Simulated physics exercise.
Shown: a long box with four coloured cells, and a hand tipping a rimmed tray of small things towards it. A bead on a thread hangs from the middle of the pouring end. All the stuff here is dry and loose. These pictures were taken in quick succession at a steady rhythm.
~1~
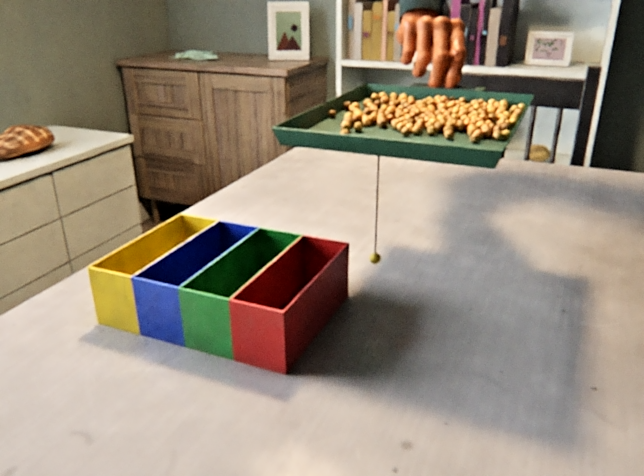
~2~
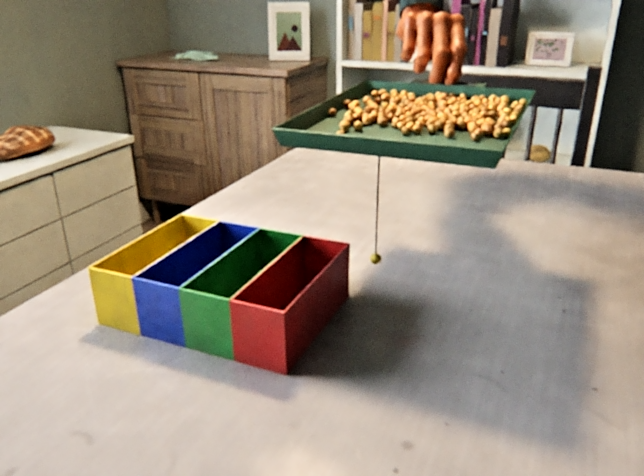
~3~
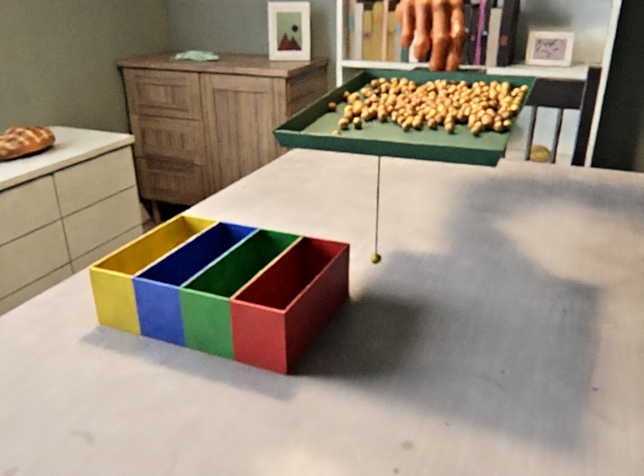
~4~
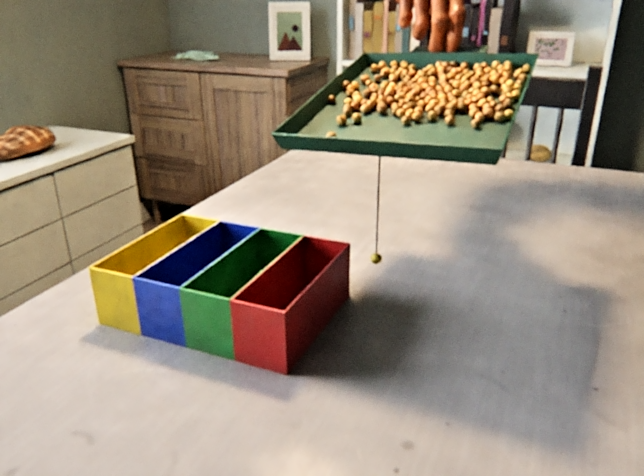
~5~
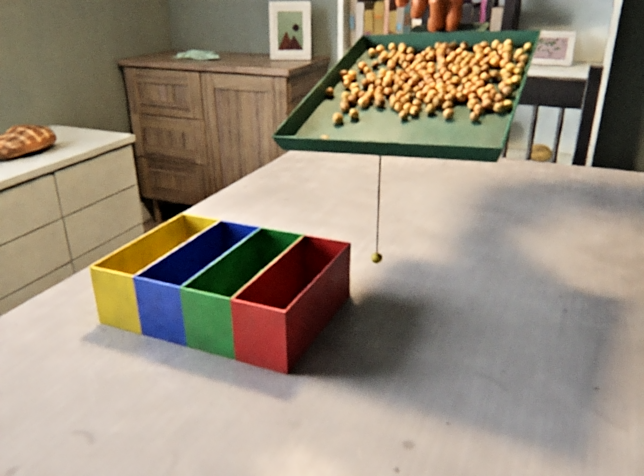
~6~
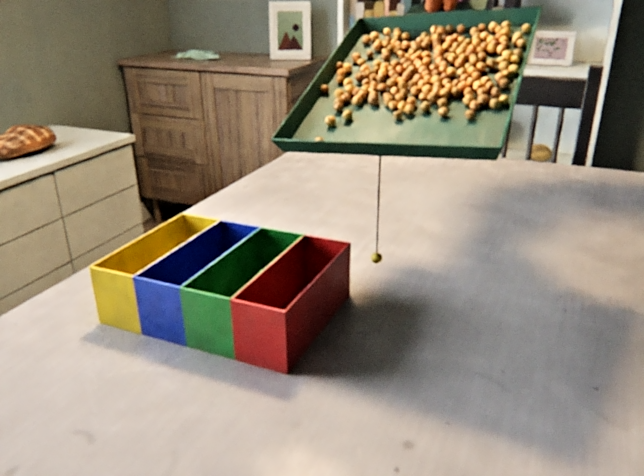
A hand lifting the far side of a green tray, tilting it steadily as round wooden beads shift behind a four-coloured box.
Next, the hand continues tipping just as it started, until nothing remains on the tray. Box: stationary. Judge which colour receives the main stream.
Receiving the main stream: Red.
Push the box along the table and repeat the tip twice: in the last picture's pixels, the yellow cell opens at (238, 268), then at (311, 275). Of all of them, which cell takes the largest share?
Try 1 - blue. Try 2 - yellow.
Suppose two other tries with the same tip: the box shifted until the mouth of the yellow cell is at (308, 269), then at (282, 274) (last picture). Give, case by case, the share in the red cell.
Roughly 0% the first time and 0% the second time.
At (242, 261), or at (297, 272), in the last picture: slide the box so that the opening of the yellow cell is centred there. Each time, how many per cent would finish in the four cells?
It comes to about 90 per cent the first time and about 70 per cent the second.
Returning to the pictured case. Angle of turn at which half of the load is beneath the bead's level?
About 70° of tilt.
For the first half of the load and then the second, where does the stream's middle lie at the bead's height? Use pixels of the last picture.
Close to (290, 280), then close to (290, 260).
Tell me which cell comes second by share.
Second place goes to green.
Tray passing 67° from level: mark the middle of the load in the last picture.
Centre estimate: (301, 238).
Soon after the last picture, tray tipped steeply; about a third on the tray; a small part in the red cell; a small part in the green cell; about half falling or outside the box.
A little later, tray tipped past a quarter turn; about a third in the red cell; about a quarter in the green cell; a stray few in the blue cell; about half falling or outside the box.
Later still, tray tipped past a quarter turn; about a third in the red cell; about a quarter in the green cell; a stray few in the blue cell; a stray few in the yellow cell; about a third falling or outside the box.
By the end, tray tipped past a quarter turn; about a third in the red cell; about a quarter in the green cell; a stray few in the blue cell; a stray few in the yellow cell; about a third outside the box.
